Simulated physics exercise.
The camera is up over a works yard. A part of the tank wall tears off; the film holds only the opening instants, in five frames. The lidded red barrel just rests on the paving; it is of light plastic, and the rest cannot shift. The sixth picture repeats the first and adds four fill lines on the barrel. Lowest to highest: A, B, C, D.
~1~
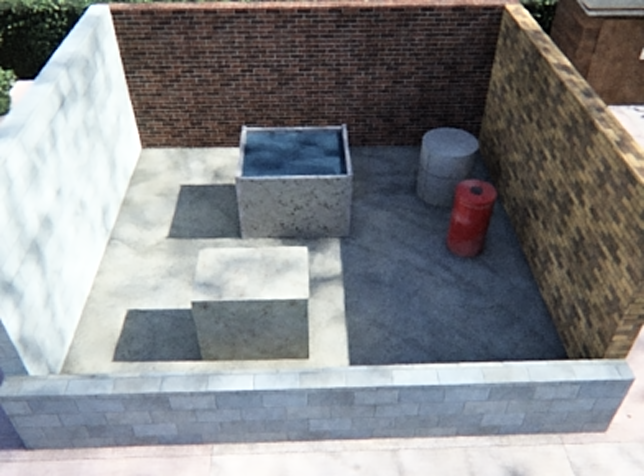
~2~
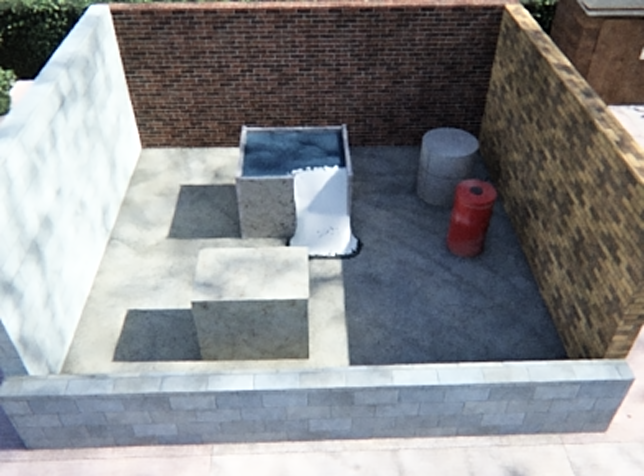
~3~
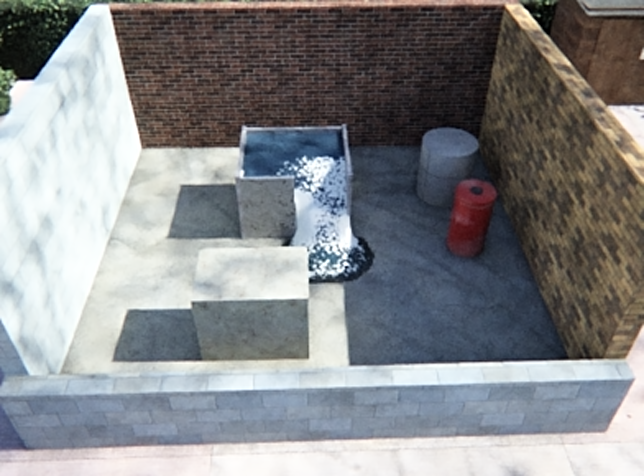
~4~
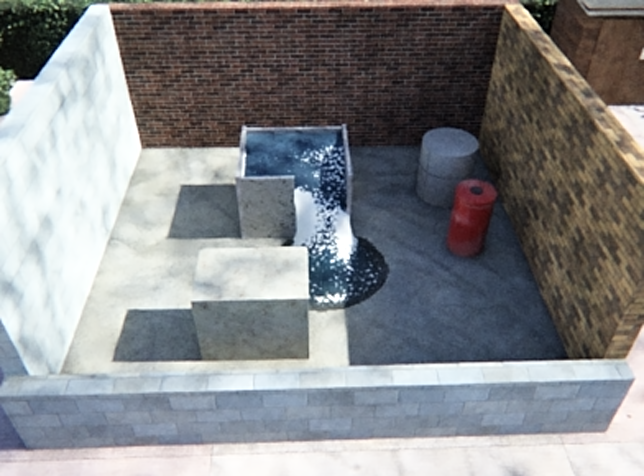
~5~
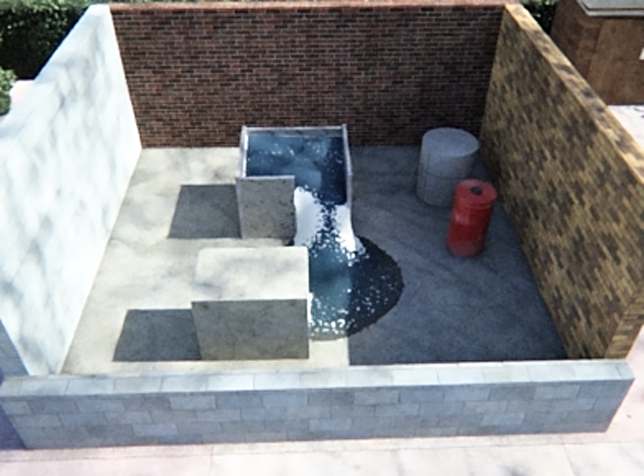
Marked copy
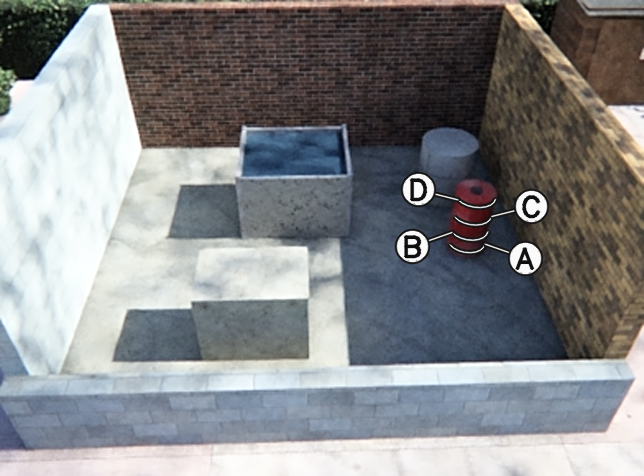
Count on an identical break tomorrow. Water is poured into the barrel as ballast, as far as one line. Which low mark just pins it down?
I would pick level B.
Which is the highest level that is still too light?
A.
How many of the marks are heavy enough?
Three of the four.
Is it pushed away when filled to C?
No, not at all.
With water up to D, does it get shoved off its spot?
No, not at all.
In white, A at (470, 252); B at (472, 240); C at (476, 225); D at (480, 207); from the bottom up A, B, C, D.
Choosing A, it is pushed about twice its own width away.
Choosing B, it does not move.
Choosing C, it does not move.
Choosing D, it does not move.
